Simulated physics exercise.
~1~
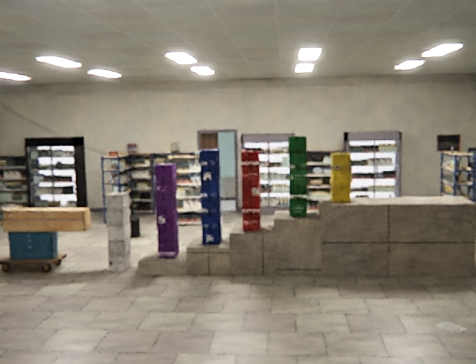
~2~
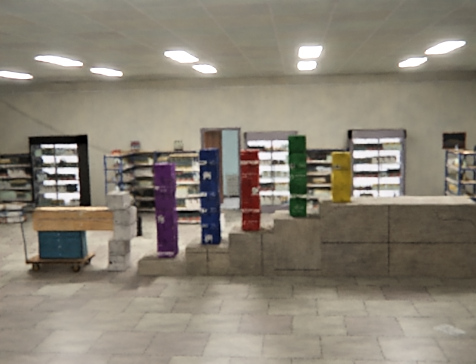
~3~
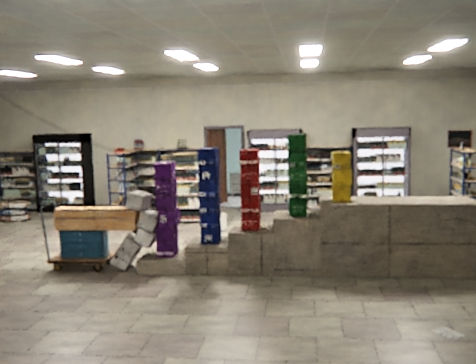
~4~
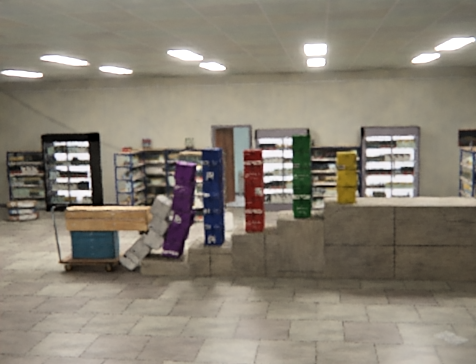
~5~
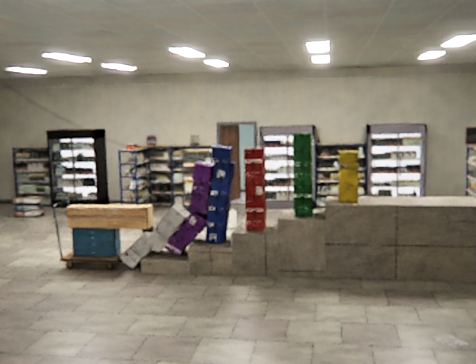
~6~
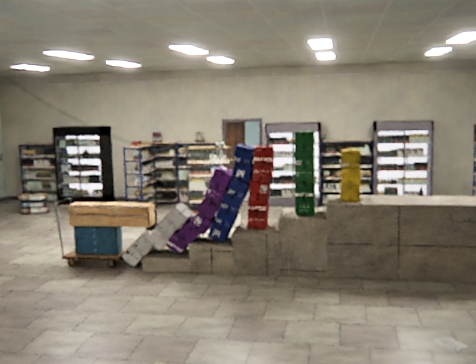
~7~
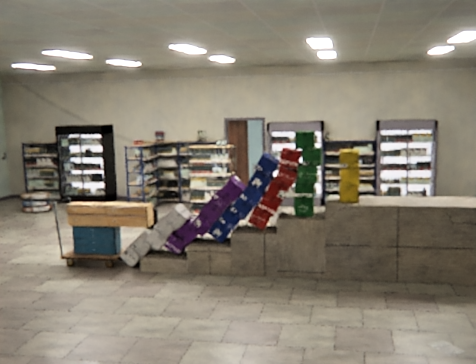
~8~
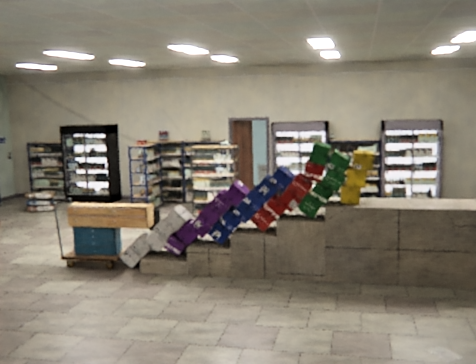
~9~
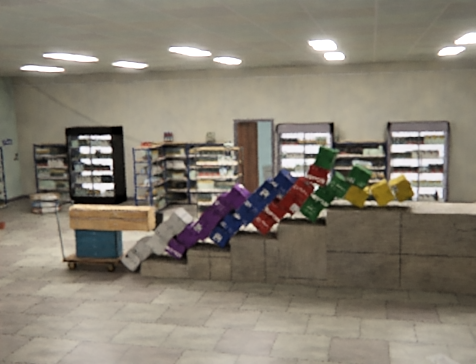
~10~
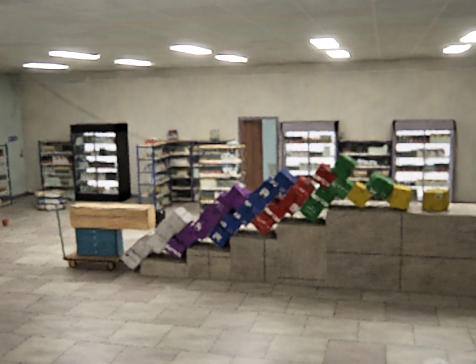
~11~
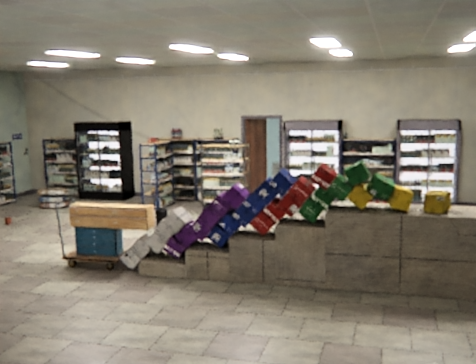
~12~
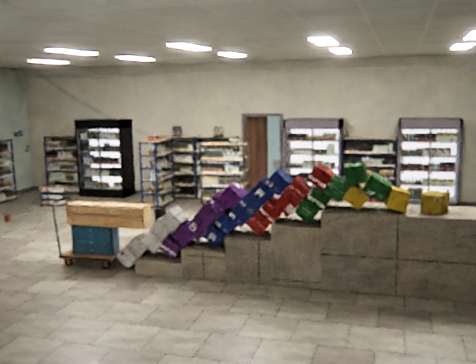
The video shows a trolley rolling right into a pale stack of boxes beside rising steps, toppling it against the purple stack. The purple, blue, red, green and yellow stacks then lean and tumble rightward in turn, ending slumped along the steps, with yellow boxes strewn across the top level.
